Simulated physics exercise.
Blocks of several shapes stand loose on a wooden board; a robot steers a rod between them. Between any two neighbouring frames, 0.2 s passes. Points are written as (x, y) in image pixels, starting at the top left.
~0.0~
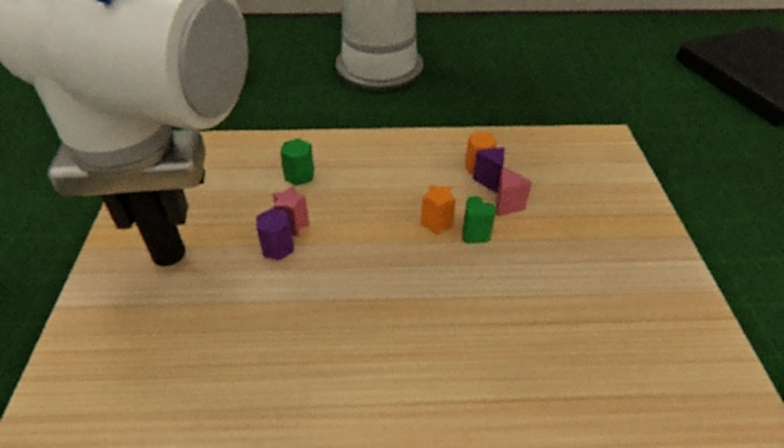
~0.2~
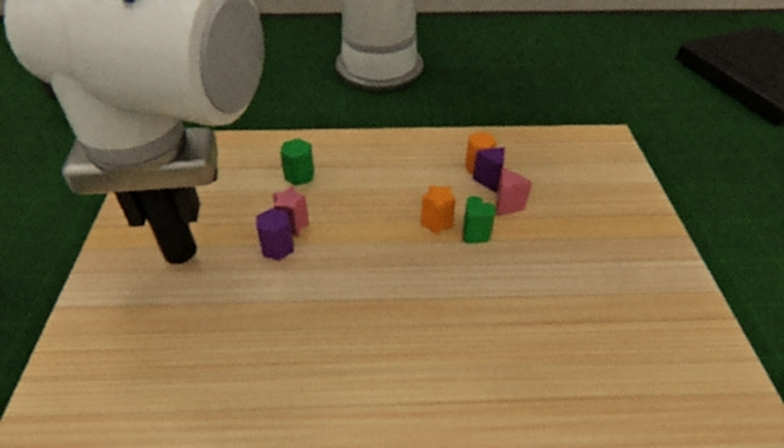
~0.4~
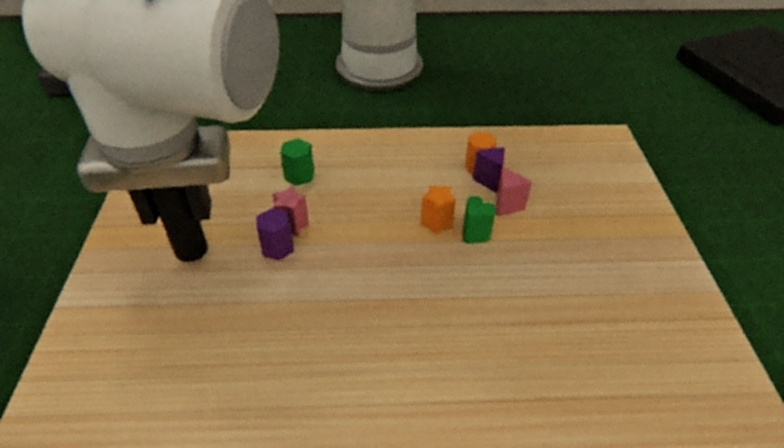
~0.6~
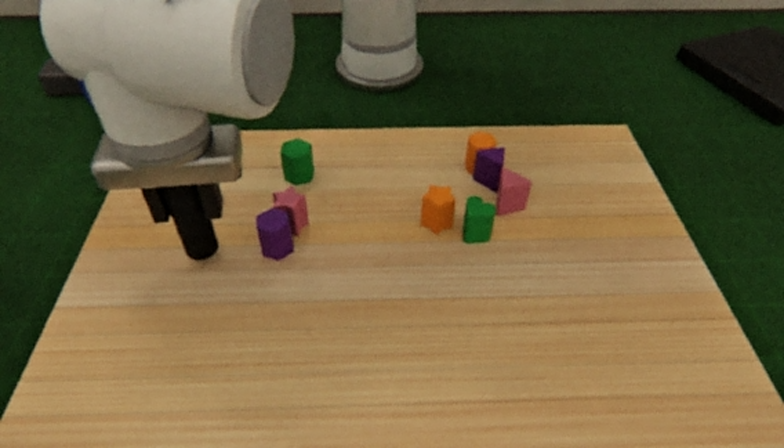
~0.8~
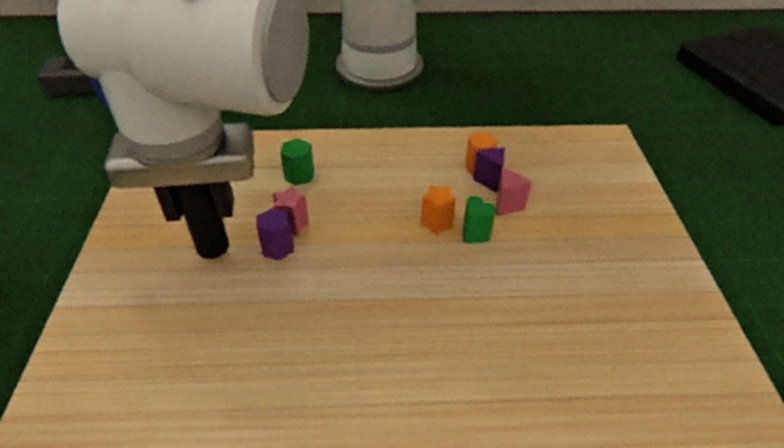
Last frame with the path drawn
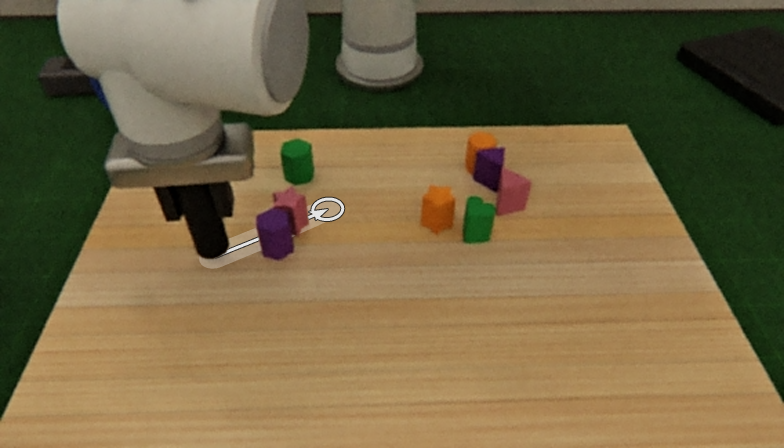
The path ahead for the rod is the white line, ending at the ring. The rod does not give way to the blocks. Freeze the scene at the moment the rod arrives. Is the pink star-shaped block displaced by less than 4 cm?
Going by the path, no.
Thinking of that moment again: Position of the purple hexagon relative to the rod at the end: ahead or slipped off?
The rod loses it on the way.
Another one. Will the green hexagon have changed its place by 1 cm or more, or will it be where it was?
It sits in its place.
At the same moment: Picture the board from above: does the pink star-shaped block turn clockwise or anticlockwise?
Seen from overhead, it turns anticlockwise.
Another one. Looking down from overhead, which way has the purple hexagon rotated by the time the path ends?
If we look at it from overhead, the purple hexagon pivots clockwise.
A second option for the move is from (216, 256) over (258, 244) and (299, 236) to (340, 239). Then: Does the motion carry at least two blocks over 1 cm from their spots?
Answer: Yes.
The line goes from (216, 256) to (328, 209).
What follows on the original path. One third of the way, rod at (254, 231); purple hexagon at (279, 219), turned 20° clockwise.
Two thirds of the way, rod at (292, 215); purple hexagon at (293, 219), turned 65° clockwise; pink star-shaped block at (315, 186), turned 20° anticlockwise.
At the end, rod at (327, 200); purple hexagon at (293, 219), turned 65° clockwise; pink star-shaped block at (350, 172), turned 20° anticlockwise; green hexagon unmoved.
